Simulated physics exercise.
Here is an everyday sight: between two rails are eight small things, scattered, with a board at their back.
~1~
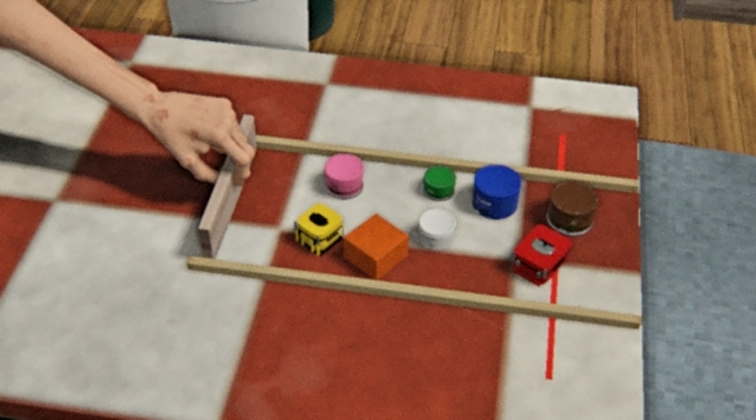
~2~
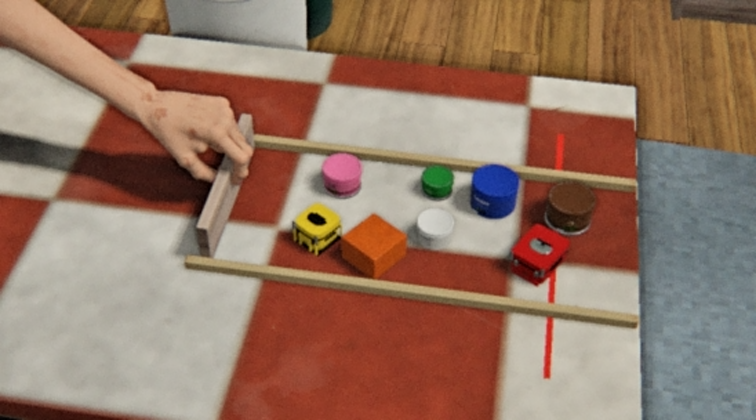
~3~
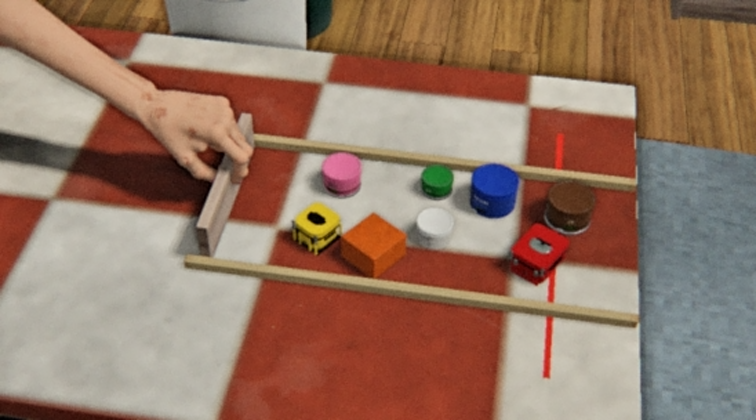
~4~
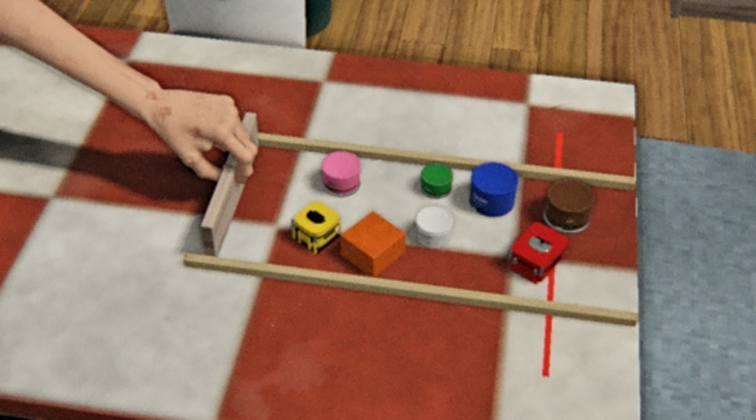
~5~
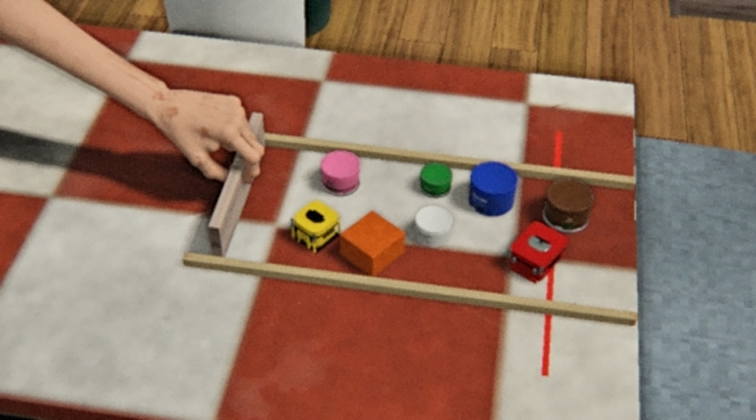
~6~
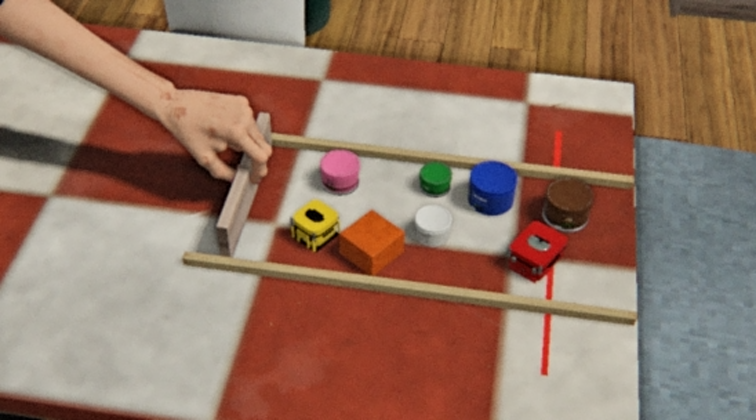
On a table covered in large red and white checks, beside a wooden floor and a grey-blue mat, the view looks down at an angle and barely shifts. Between two pale rails sit pink, green, blue, white and brown round containers, with yellow, orange and red blocky ones nearer, the red beside a red line. A hand at left holds a board upright, then slides it slightly rightward, while the objects stay put.
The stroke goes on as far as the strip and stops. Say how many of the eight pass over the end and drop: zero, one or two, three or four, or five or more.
The push is going to clear one or two off the end.
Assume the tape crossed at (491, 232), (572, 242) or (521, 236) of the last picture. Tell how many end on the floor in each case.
The counts: 0, 2 and 0.
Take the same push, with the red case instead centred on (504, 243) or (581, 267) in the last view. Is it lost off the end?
Result by position: It stays aboard / stays aboard.
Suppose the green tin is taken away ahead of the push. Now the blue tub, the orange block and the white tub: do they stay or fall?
I'd say the blue tub stays up, the orange block stays up, and the white tub stays up.
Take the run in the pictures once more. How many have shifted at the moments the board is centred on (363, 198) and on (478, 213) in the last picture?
Note: First position 3; second position 8.
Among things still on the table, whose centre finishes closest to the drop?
The red case is foremost.
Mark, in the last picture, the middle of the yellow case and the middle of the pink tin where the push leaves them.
The yellow case finishes at (570, 241); the pink tin finishes at (575, 210).
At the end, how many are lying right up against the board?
4 in contact.
Soon after, none off yet; brown pot at rest near (568, 205); red case at rest near (537, 252); blue tub at rest near (492, 188).
After that, none off yet; brown pot moving near (572, 205); red case moving near (542, 251); blue tub displaced about its own width near (525, 195).
In the end, the number that fall off is one or two; gone, brown pot.
